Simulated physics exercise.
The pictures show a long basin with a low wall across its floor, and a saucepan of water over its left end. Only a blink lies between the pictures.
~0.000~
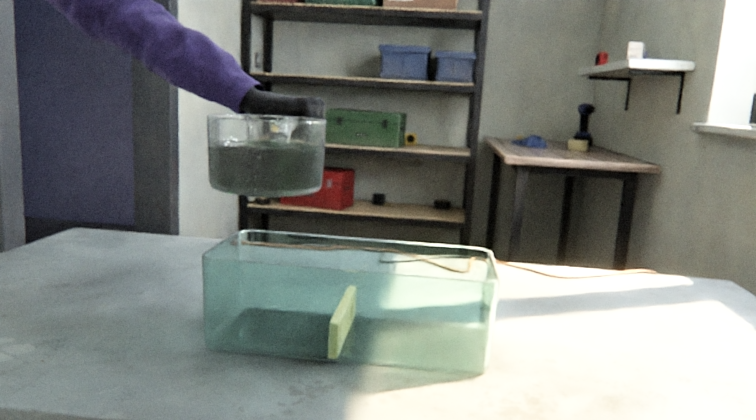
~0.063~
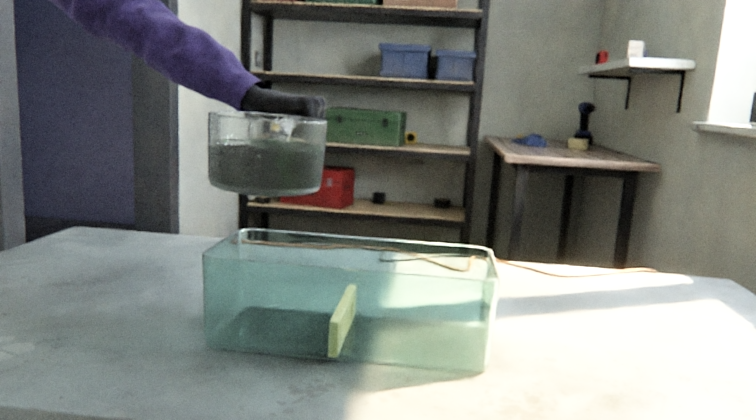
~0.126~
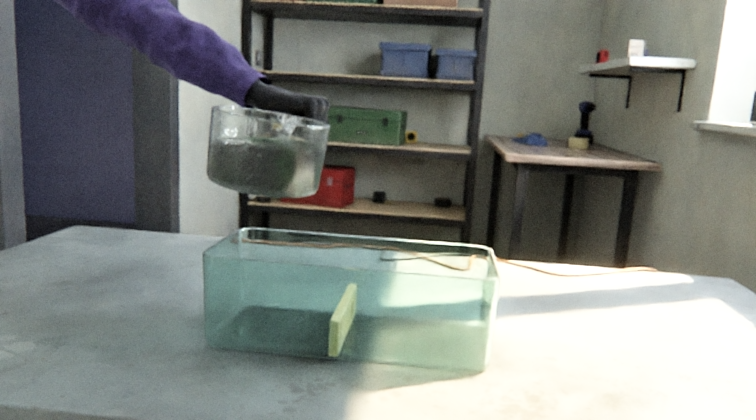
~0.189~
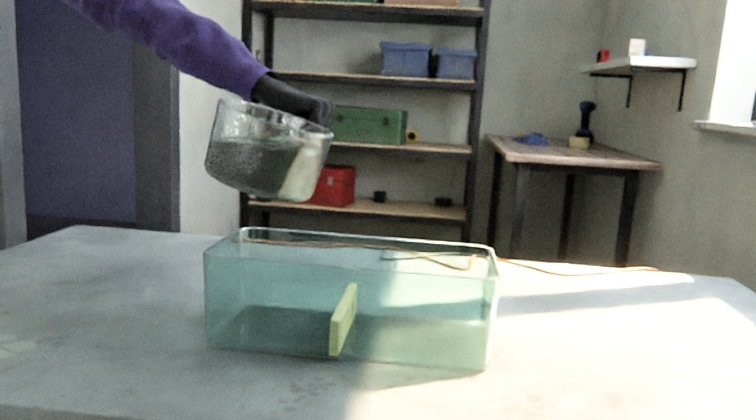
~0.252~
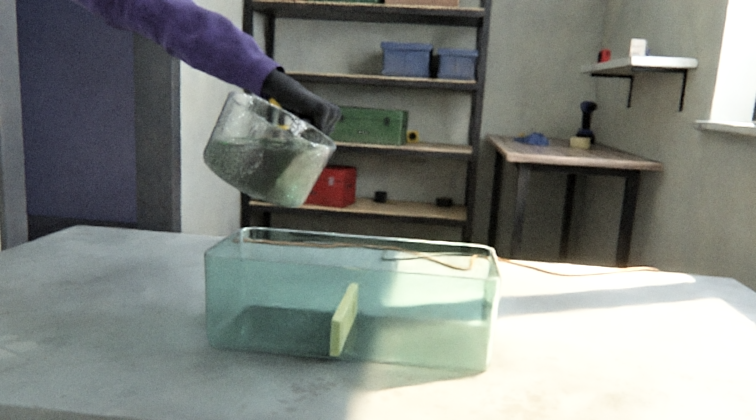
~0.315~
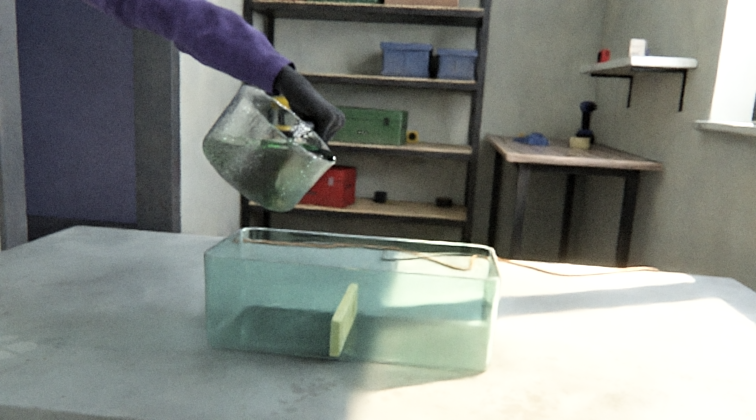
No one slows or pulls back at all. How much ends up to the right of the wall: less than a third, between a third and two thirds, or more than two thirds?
The amount right of the wall is going to settle in the middle, one third to two thirds.
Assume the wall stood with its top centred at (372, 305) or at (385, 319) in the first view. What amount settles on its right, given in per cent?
The first gives 15 %, the second 15 %.
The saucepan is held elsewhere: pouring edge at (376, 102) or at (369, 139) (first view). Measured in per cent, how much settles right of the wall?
You'd get around 90 per cent and then around 95 per cent.
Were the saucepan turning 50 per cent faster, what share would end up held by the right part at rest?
Roughly 50 percent.
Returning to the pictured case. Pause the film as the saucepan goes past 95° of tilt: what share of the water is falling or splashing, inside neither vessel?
Share: Approx. 35 %.
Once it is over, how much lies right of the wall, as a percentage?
Share: Roughly 60 %.
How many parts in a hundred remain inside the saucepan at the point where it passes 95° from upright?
It still holds around 35 per cent there.
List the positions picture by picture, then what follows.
In the first frame, it leans 0°; its right rim is at (324, 123); the water meets the walls at (216, 142) and (322, 149); the long basin's rim runs from (222, 244) to (495, 266); the wall's top is at (344, 304).
In the second frame, it leans 2°; its right rim is at (325, 124); the water meets the walls at (216, 140) and (322, 148).
In the third frame, it leans 7°; its right rim is at (328, 128); the water meets the walls at (217, 139) and (323, 148).
In the fourth frame, it leans 15°; its right rim is at (331, 137); the water meets the walls at (217, 139) and (325, 149).
In the fifth frame, it leans 26°; its right rim is at (333, 149); the water meets the walls at (216, 138) and (329, 151).
In the sixth frame, it leans 38°; its right rim is at (332, 164); the water meets the walls at (212, 136) and (327, 153); 1 per cent is over the edge.
Then, 0.60 s in, the tilt is 95° and 37 per cent is still to pour, 1 is left of the wall and 28 right of it.
Then, 0.82 s in, the tilt is 108° and 8 per cent is still to pour, 25 is left of the wall and 60 right of it.
Then, 1.04 s in, the tilt is 108° and 0 per cent is still to pour, 38 is left of the wall and 60 right of it.
Then, 1.28 s in, the tilt is 108° and 0 per cent is still to pour, 39 is left of the wall and 60 right of it.
Finally, 39 per cent lies left of the wall, 60 right of it and 1 outside.
